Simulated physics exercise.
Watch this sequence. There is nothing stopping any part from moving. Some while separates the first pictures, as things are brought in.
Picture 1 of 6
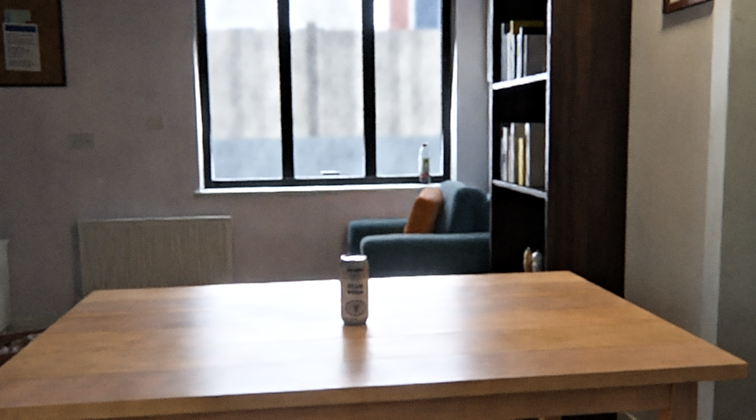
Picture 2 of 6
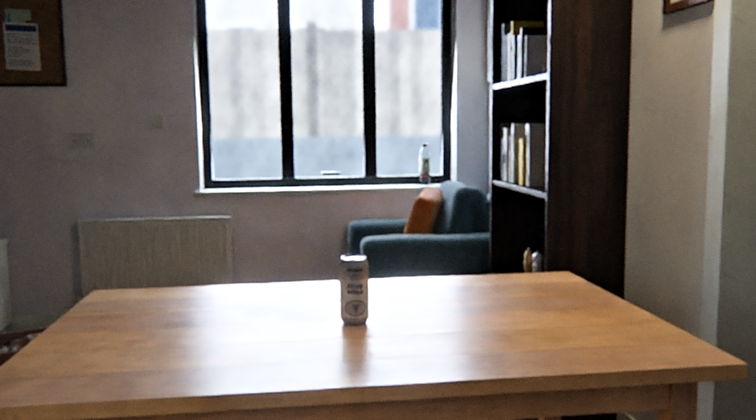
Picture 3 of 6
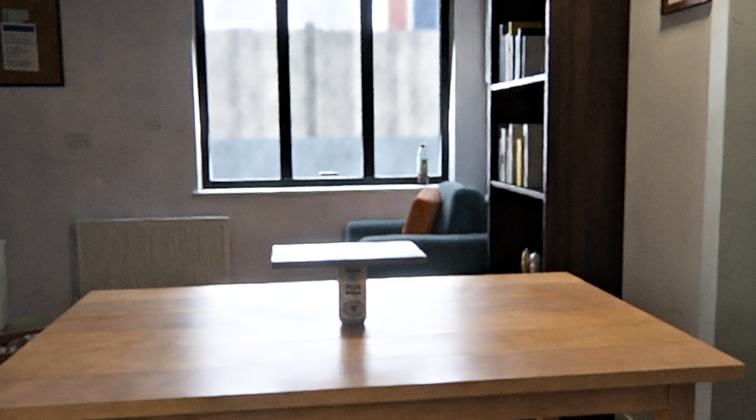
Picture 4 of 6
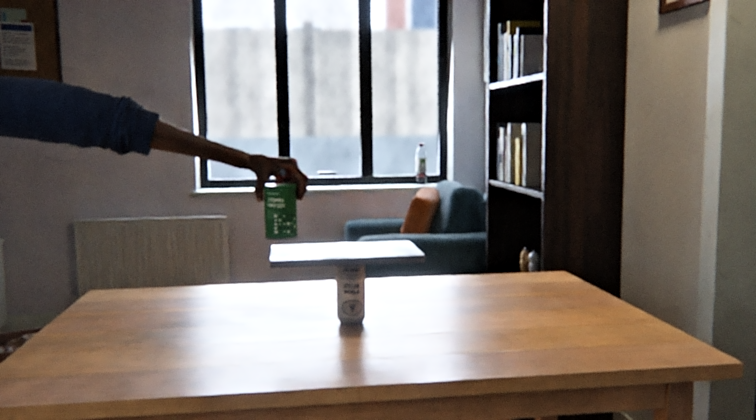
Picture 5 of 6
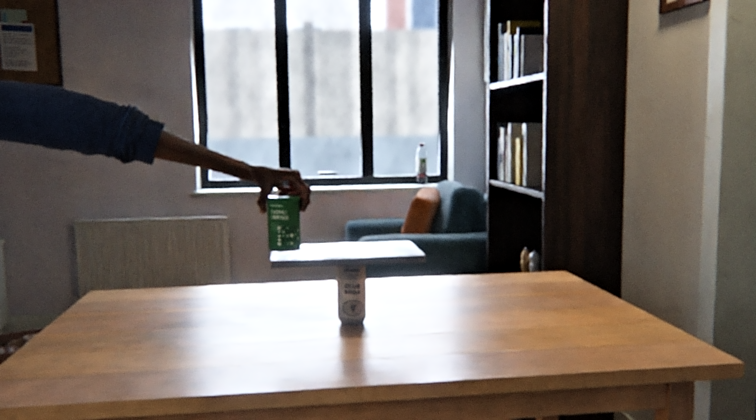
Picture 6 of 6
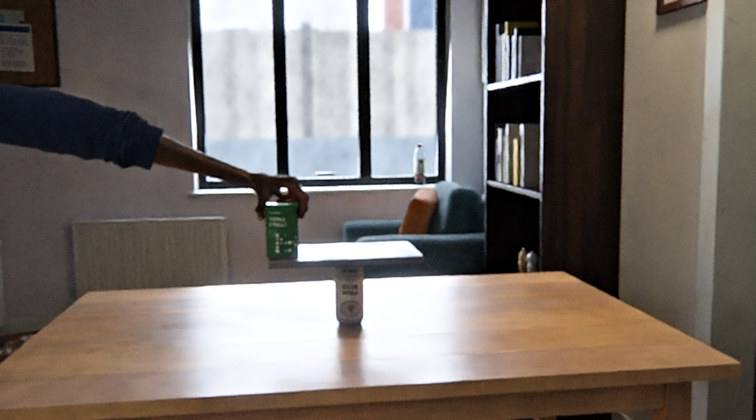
In this clip, a white can stands on a wooden table, then a flat board appears balanced on top of it, and an arm reaches in from the left and lowers a green tin onto the board's left end.
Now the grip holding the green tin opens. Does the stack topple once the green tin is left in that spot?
The result: A fall.
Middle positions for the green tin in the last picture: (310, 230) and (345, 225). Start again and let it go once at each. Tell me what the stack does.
It tips over first and stays steady second.
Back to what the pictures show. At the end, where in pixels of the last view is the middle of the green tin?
Look near (148, 329) in the final picture.
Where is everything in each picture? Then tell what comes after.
In the first picture, the last thing is not in view yet; white can (354, 290).
In the second picture, the last thing is not in view yet; white can (354, 290).
In the third picture, the last thing is not in view yet; white can (352, 291).
The fourth picture shows still above its spot; green tin (281, 211); white can (351, 290).
The fifth picture shows still above its spot; green tin (284, 223); white can (351, 290).
The sixth picture shows in place under the hand; green tin (282, 230); white can (349, 291).
Then, 0.40 s after the last picture, green tin now fallen; grey board tipped 43° from how it was.
Then, 0.60 s after the last picture, grey board now fallen.
Then, 0.70 s after the last picture, white can slid a little.
Then, 1.00 s after the last picture, as before.
By the end, fallen, green tin and grey board; white can in place. Seen from the same camera at the end, green tin near (148, 329). The stack loses its balance.
